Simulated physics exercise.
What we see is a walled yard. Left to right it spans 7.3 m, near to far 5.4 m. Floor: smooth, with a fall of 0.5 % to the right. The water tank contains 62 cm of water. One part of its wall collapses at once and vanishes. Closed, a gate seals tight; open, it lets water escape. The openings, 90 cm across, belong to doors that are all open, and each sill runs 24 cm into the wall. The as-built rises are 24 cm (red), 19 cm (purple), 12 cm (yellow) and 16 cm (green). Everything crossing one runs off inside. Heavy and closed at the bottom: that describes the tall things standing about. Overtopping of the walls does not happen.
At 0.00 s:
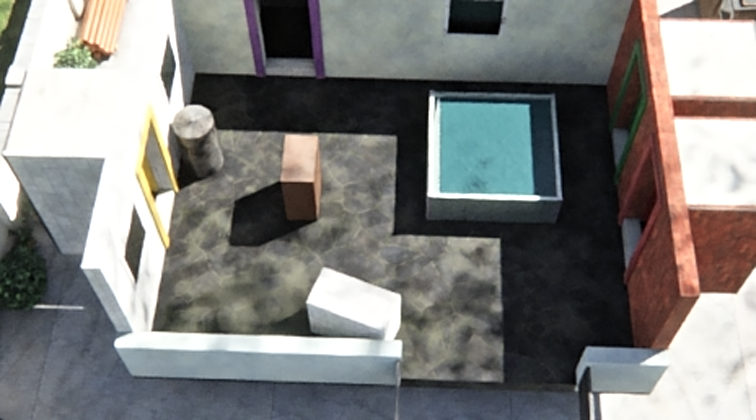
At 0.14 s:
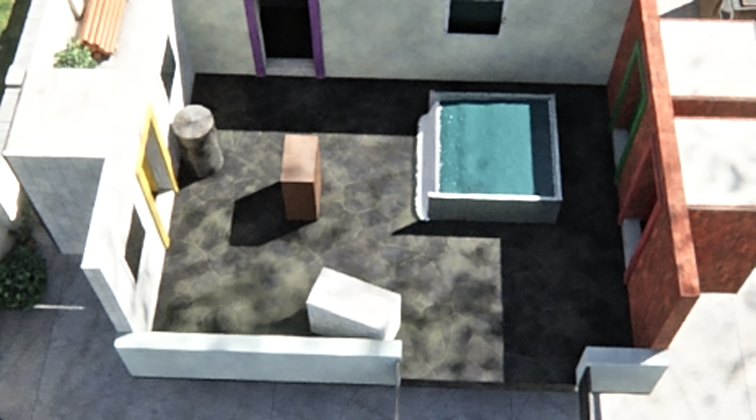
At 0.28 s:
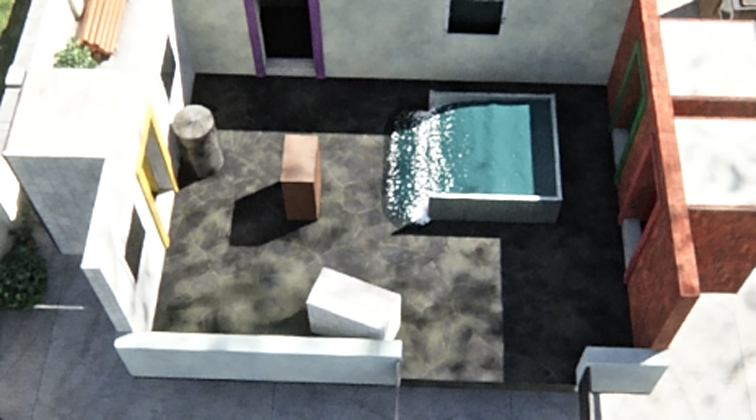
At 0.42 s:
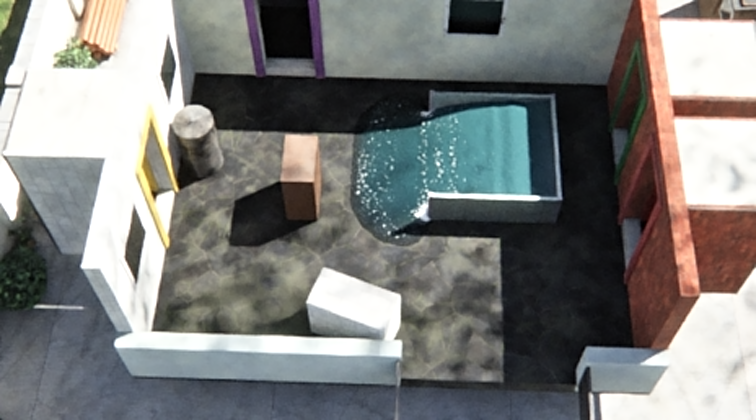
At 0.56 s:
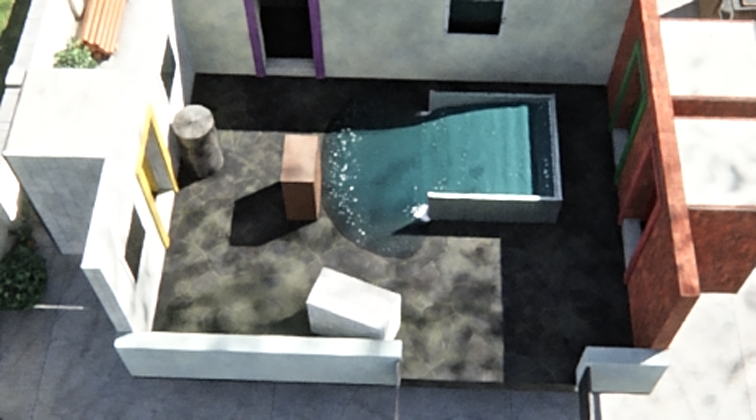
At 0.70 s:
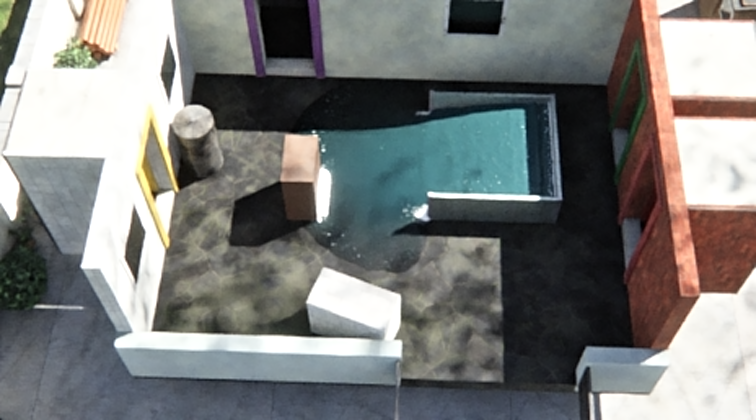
Walled yard with a water tank losing its left side, teal water pouring out and spreading across the floor around a brown block.
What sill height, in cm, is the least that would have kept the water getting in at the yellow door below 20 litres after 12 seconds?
The least height is about 7 cm.
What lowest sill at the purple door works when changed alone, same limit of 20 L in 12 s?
Purple door - some 16 centimetres.
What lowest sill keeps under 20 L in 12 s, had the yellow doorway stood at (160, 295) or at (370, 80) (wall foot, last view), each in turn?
First place around 11.5 cm, second around 9.0 cm.
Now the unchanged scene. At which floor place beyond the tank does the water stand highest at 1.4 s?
Look close to (329, 187).
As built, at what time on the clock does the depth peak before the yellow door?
Crest at t of about 7.5 s.
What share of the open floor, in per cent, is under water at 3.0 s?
55 %.
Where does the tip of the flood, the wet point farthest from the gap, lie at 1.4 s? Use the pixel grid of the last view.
In the last picture, around (189, 113).
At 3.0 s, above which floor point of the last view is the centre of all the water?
(325, 173).
After 1.4 s water covers 35 % of the floor, deepest (36 cm) near (329, 187); it has not reached the yellow door.
After 3.0 s water covers 55 % of the floor, deepest (42 cm) near (182, 155); 7 cm at the yellow door, 0 litres in over its 12 cm sill.
After 12.0 s water covers 95 % of the floor, deepest (10 cm) near (613, 196); 7 cm at the yellow door, 0 litres in over its 12 cm sill.
At the yellow door as built, the water arrived by 1.8 s and peaked near 11 cm at 7.4 s.
Run again over the same 12 s with other heights there, 36 litres in over 6 cm, 9 litres over 8 cm. The limit of 20 litres is kept from about 7 cm up.
